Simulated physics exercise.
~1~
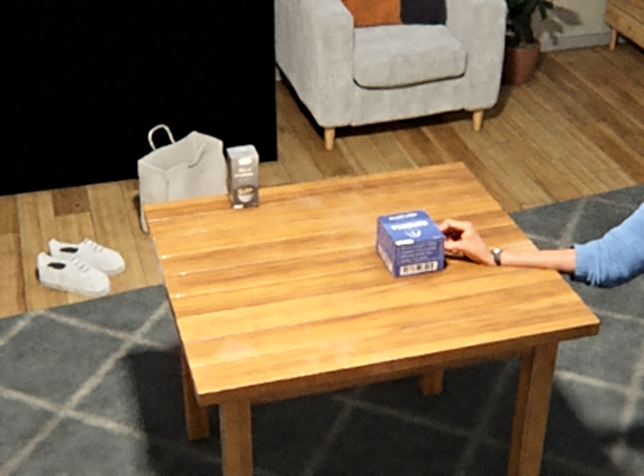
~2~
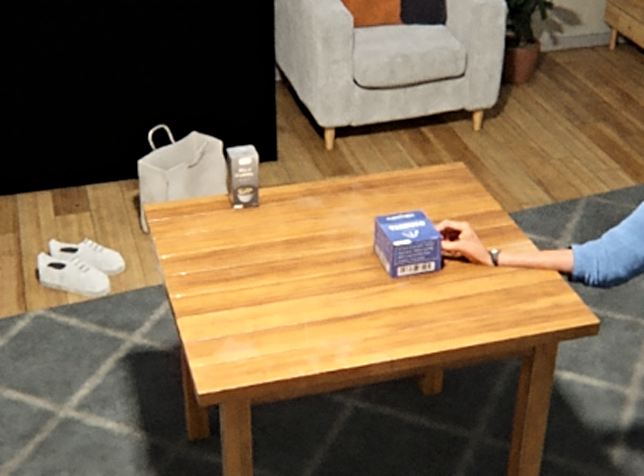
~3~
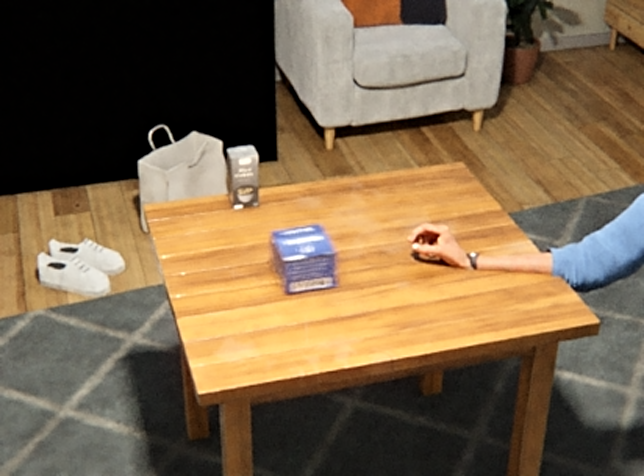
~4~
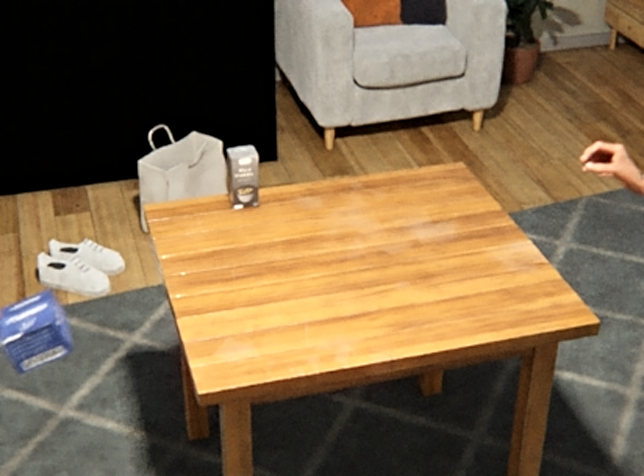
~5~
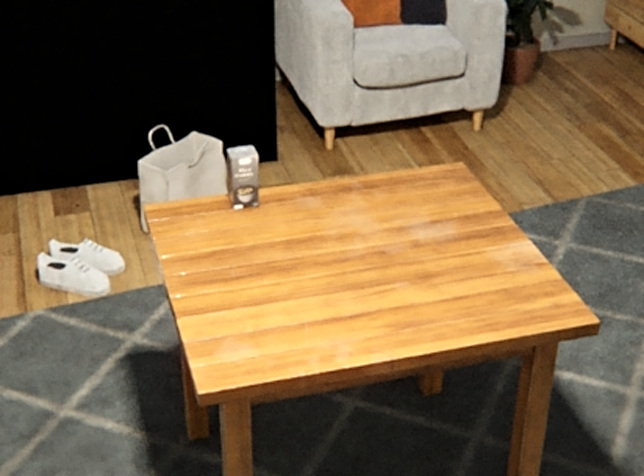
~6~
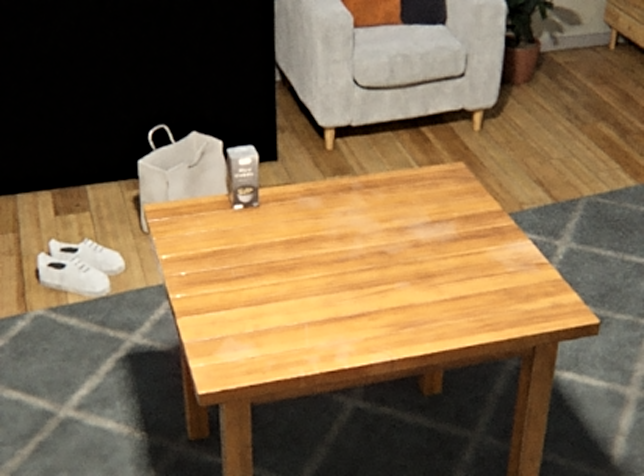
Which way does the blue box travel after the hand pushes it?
The blue box travels to the left across the table and goes off its left side.
